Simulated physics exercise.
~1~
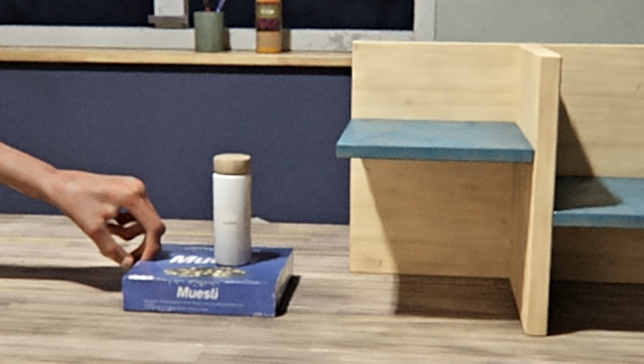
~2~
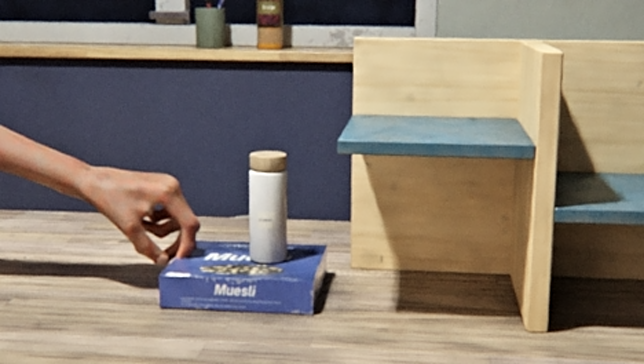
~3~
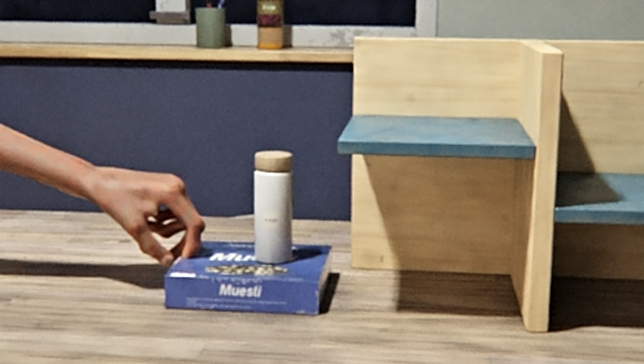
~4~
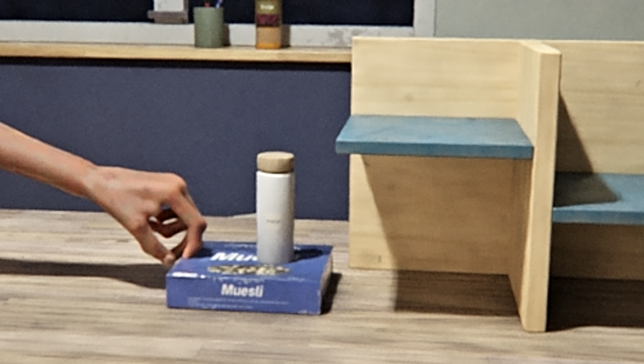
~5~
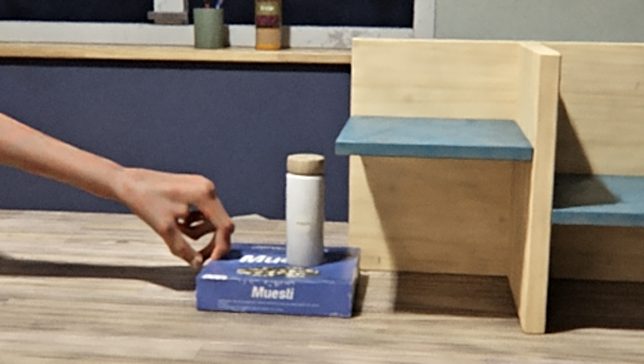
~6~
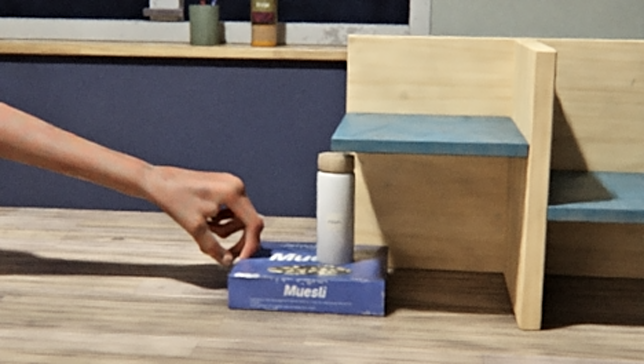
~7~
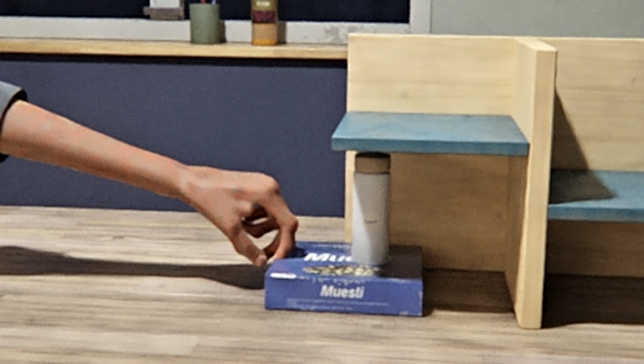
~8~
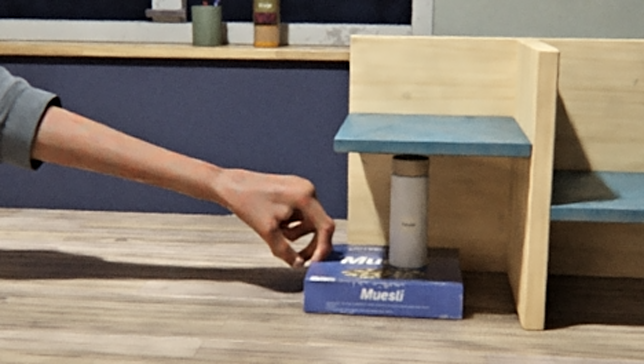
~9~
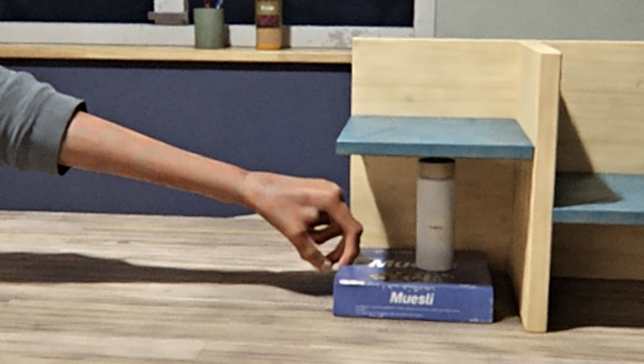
On a wooden tabletop seen from the side by a slightly swaying camera, a dark blue wall and a ledge with small containers stand behind. A white cylindrical shaker with a tan lid stands upright on a flat blue muesli box at left, while a pale wooden unit with blue shelves stands at right. A hand reaching in from the left holds the box's near end and pushes it rightward, the shaker riding along. The box slides toward the opening under the higher blue shelf. The shaker passes beneath the shelf without striking it and ends upright underneath, still on the box.
